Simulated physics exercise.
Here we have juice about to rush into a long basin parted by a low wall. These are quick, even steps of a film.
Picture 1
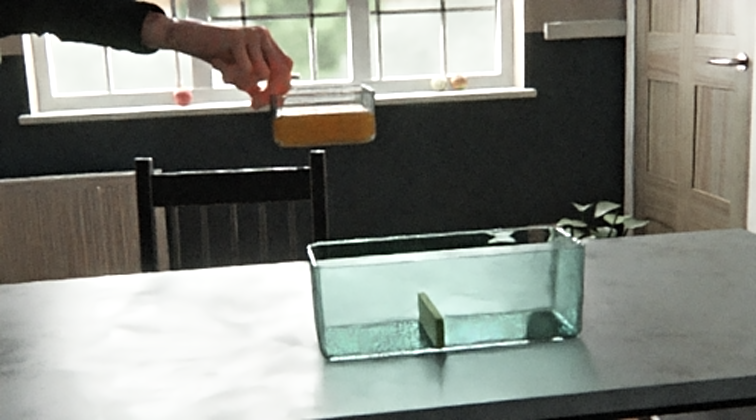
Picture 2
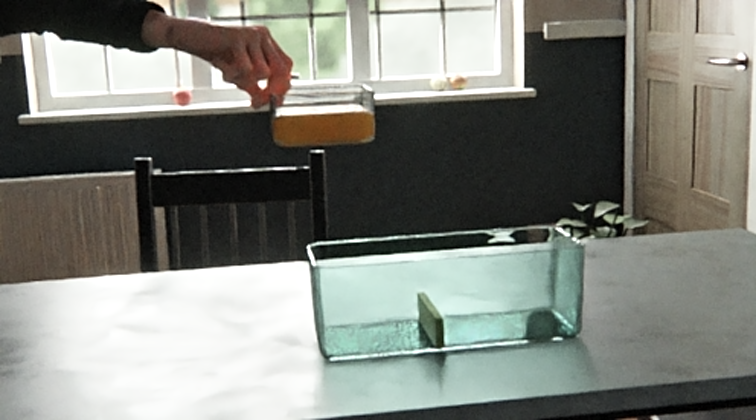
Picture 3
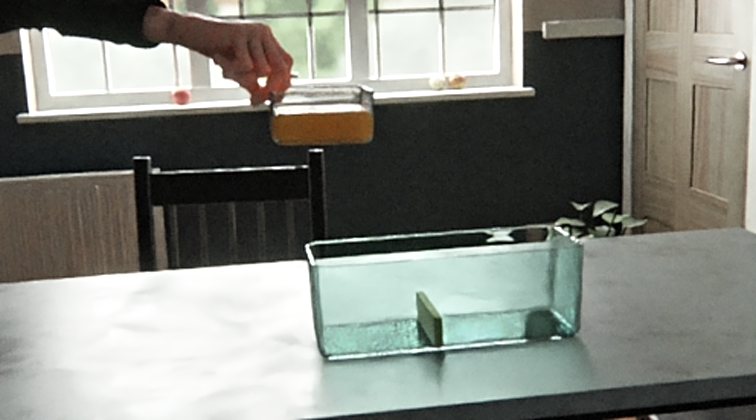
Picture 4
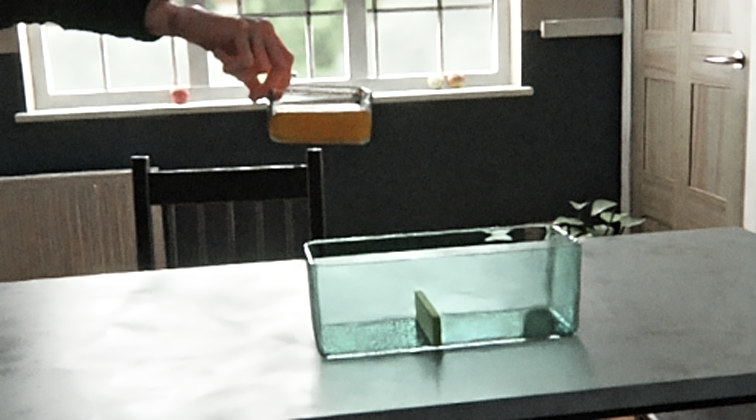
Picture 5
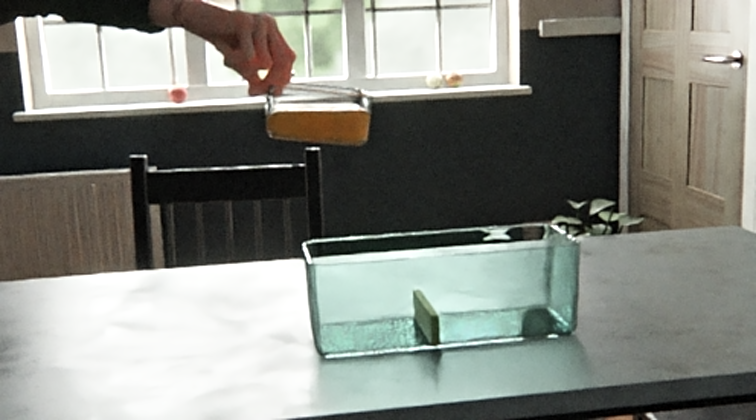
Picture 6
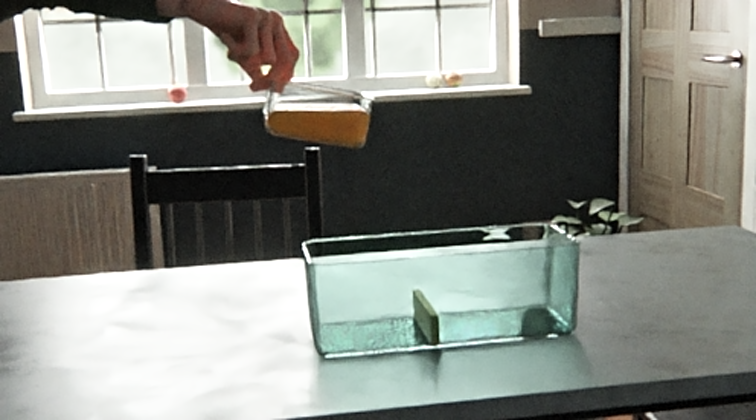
In a room with dark walls, a bright window and a pale door at the right, a grey table is seen from its side, slightly above. A hand from the upper left holds a small clear container of orange juice above a long greenish glass basin with a low green wall inside, a black chair behind. The hand slowly tilts the container, its right side dipping, while the view drifts very slightly.
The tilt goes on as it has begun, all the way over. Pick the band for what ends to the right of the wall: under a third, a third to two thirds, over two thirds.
The share right of the wall is from a third to two thirds.
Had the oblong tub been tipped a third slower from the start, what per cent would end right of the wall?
Roughly 45 in a hundred.
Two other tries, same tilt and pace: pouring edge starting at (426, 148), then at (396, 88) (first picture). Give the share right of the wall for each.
In turn 90 and 70 in a hundred.
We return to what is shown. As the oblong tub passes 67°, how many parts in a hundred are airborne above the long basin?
About 40 per cent.
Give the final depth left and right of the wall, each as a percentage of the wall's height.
Near 30 on the left, 20 on the right.
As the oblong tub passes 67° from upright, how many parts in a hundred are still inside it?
Some 55 per cent.
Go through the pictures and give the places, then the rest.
In the first frame, it leans 0°; its right rim is at (369, 90); the juice meets the walls at (273, 114) and (368, 108); the long basin's rim runs from (311, 257) to (571, 238); the wall's top is at (430, 306).
In the second frame, it leans 1°; its right rim is at (369, 90); the juice meets the walls at (273, 113) and (367, 108).
In the third frame, it leans 2°; its right rim is at (368, 91); the juice meets the walls at (272, 112) and (366, 108).
In the fourth frame, it leans 5°; its right rim is at (367, 92); the juice meets the walls at (270, 111) and (364, 108).
In the fifth frame, it leans 8°; its right rim is at (367, 94); the juice meets the walls at (268, 110) and (363, 107).
In the sixth frame, it leans 13°; its right rim is at (368, 98); the juice meets the walls at (267, 109) and (363, 108).
A moment on, the oblong tub is tipped part way and 55 per cent is still to pour, 4 is left of the wall and 0 right of it.
Next, the oblong tub is tipped on its side and 14 per cent is still to pour, 27 is left of the wall and 43 right of it.
Then the oblong tub is tipped right over and 2 per cent is still to pour, 51 is left of the wall and 44 right of it.
Later the oblong tub is tipped right over and 0 per cent is still to pour, 54 is left of the wall and 44 right of it.
At rest 54 per cent lies left of the wall, 44 right of it and 1 outside.
